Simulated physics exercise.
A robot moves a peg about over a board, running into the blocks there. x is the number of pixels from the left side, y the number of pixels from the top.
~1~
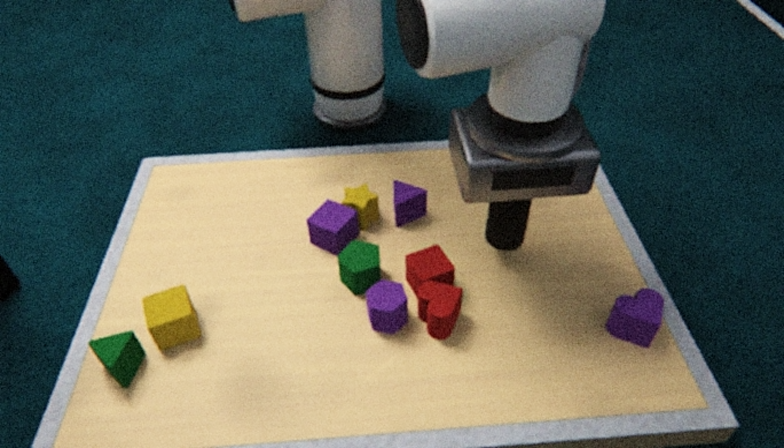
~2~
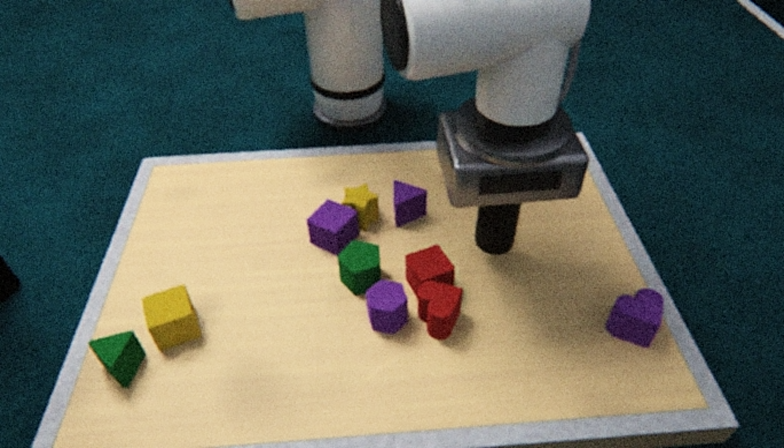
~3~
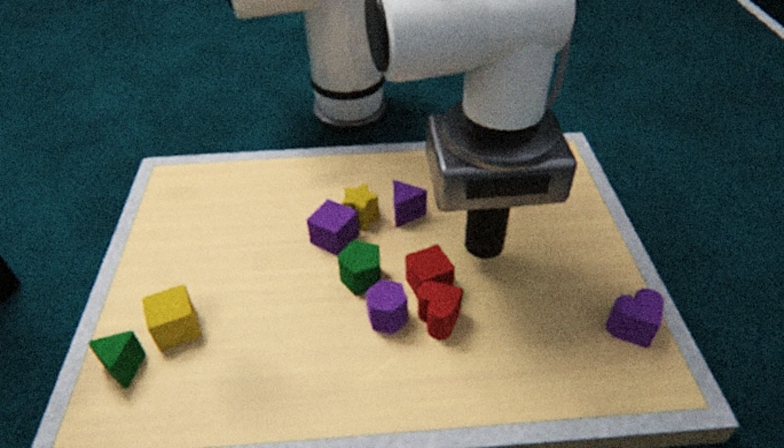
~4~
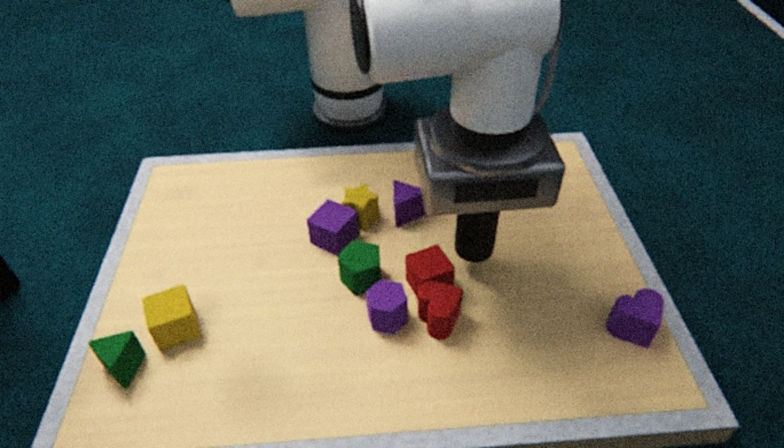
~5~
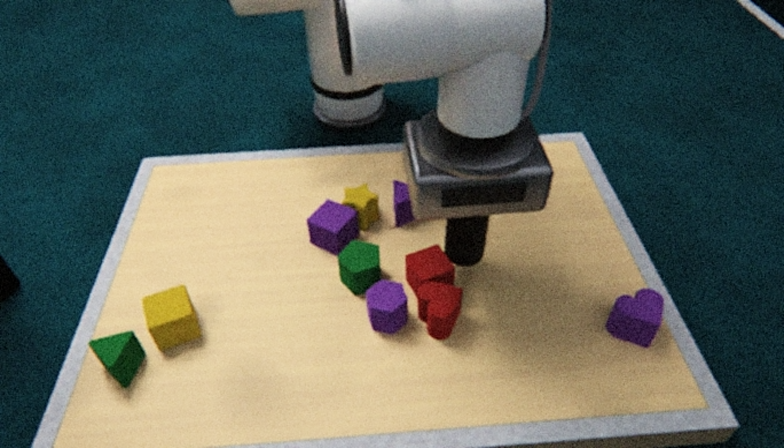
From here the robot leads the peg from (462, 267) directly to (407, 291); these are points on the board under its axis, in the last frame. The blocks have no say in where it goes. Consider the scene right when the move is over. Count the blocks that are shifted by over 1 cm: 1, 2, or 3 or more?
It's going to be two.
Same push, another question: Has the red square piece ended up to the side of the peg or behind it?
In short: No.
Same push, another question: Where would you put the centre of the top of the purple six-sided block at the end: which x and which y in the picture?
The top centre is at (358, 319).
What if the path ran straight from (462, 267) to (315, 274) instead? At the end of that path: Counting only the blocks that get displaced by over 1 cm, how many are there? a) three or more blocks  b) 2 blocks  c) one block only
I'll go with a - three or more blocks.
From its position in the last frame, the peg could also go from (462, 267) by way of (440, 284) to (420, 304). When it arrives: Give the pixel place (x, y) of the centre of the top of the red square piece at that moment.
The middle of its top is at (382, 291).
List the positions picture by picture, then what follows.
The first frame shows peg tip (504, 238); block tops, purple six-sided block (387, 295); red square piece (430, 262); red heart (440, 297).
The second frame shows peg (494, 242); blocks unchanged.
The third frame shows peg (484, 246); blocks unchanged.
The fourth frame shows peg (474, 249); blocks unchanged.
The fifth frame shows peg (464, 253); purple six-sided block (387, 295); red square piece (430, 262); red heart (440, 297).
On the path given first. Halfway along, peg (435, 264); purple six-sided block (379, 301); red square piece (405, 275), turned 15° anticlockwise.
At the end, peg (407, 276); purple six-sided block (358, 319), turned 15° clockwise; red square piece (380, 292), turned 35° anticlockwise; red heart in place.
